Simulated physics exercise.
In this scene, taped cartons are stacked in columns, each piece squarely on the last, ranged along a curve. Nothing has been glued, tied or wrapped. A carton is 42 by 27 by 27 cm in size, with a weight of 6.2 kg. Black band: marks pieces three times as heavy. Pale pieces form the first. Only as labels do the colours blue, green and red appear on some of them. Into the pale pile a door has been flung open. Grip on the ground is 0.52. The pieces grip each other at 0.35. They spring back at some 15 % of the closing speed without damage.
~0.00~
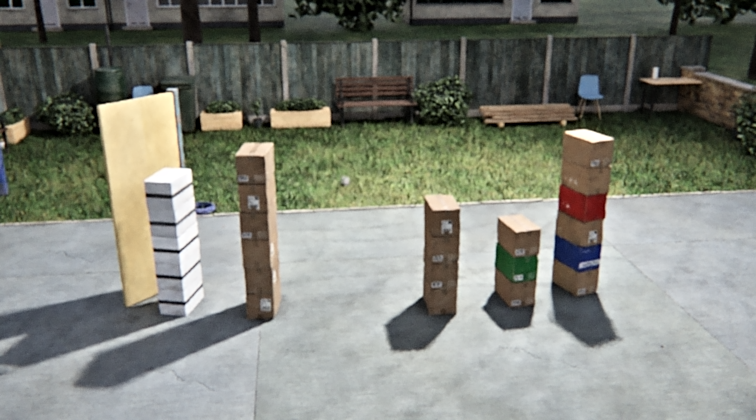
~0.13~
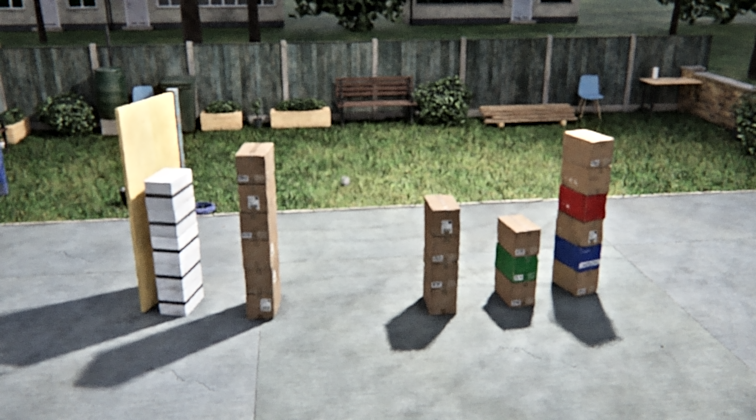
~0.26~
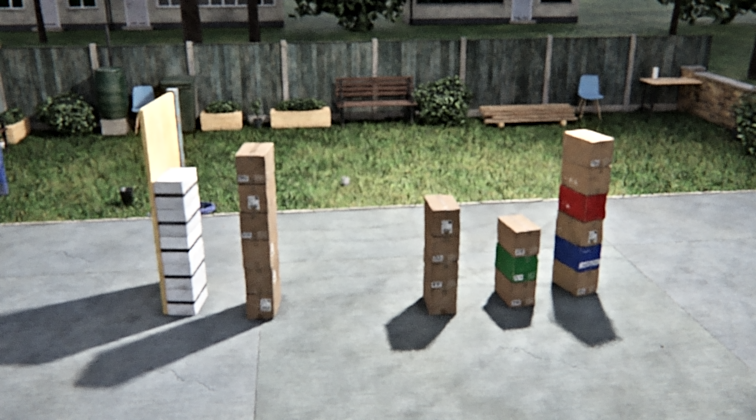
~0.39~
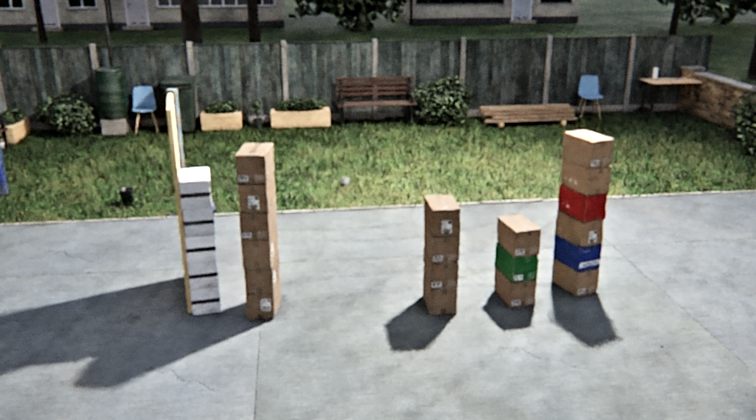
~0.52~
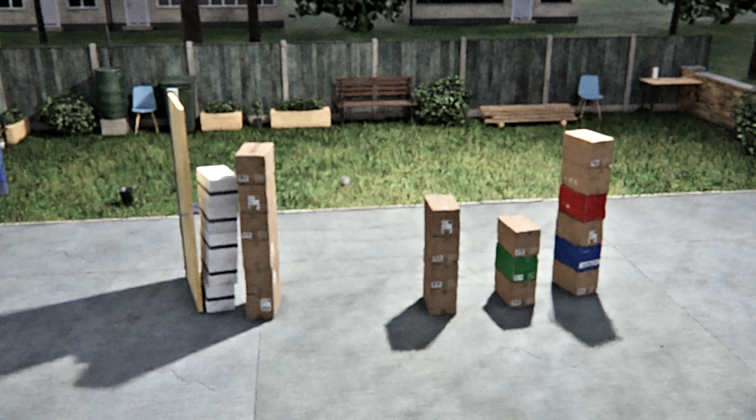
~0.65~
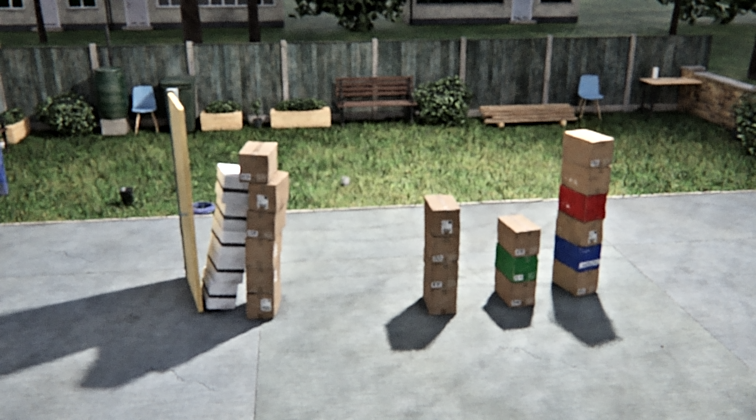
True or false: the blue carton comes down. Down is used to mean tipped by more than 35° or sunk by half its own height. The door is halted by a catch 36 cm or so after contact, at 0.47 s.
False.
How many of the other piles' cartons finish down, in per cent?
Roughly 30 percent.
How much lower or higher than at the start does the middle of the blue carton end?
Looks like it winds up about 0 centimetres lower.
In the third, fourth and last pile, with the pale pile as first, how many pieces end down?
Tally - third: 0; fourth: 0; last: 0.
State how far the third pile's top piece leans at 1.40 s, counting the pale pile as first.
Roughly 0° from upright.
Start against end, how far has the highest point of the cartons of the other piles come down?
About 0 cm lower.
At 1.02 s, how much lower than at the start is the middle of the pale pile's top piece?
Roughly 10 cm.
After 1.02 s, 1 of the pale pile down; 1 of the 19 other cartons down; blue carton unmoved.
After 1.40 s, 5 of the pale pile down; 6 of the 19 other cartons down; blue carton unmoved.
At rest (2.5 s), 5 of the pale pile down; 6 of the 19 other cartons down; blue carton unmoved; red carton unmoved; green carton unmoved. As the last picture would show them, middles, blue carton near (577, 251), red carton near (582, 201).
